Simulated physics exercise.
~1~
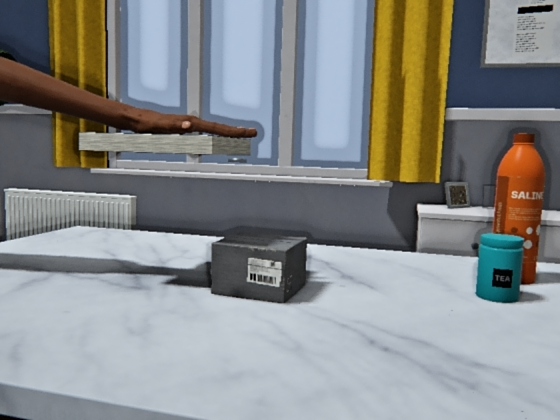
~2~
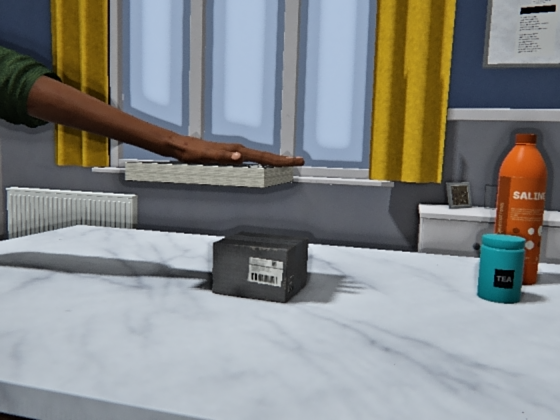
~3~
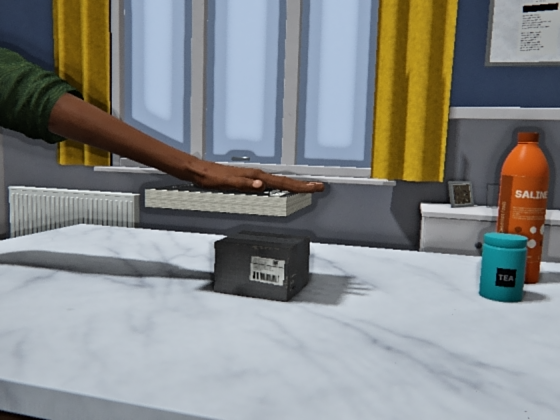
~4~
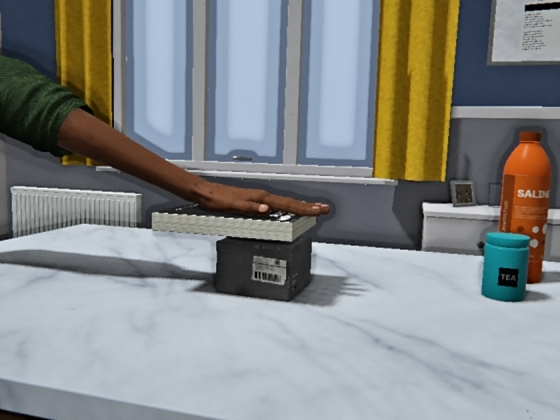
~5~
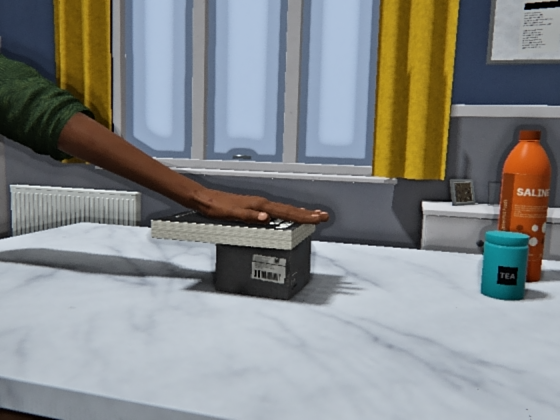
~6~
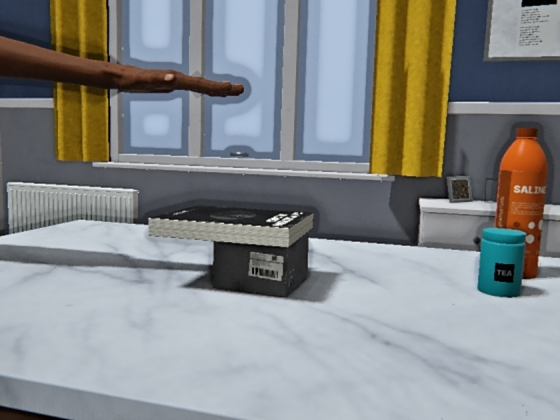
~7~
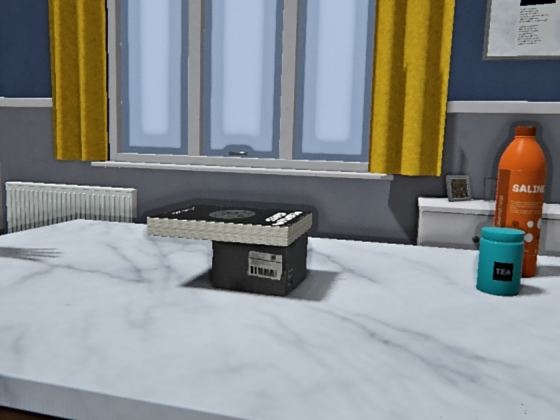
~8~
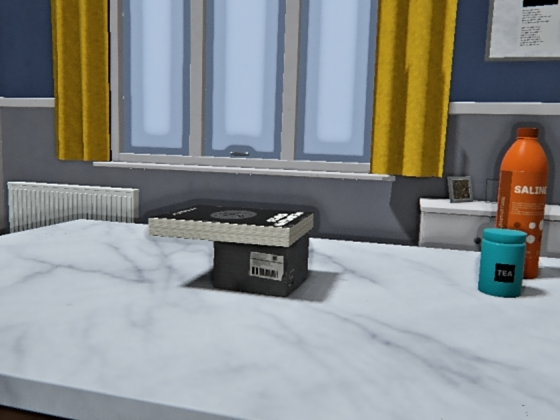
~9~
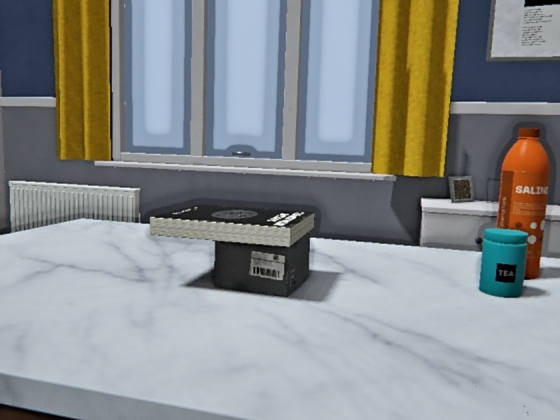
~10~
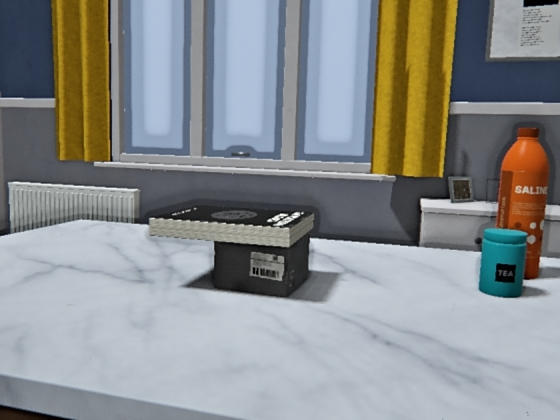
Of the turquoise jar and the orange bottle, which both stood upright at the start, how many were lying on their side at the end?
None of them were lying on their side. The turquoise jar and the orange bottle were both still standing upright at the end.
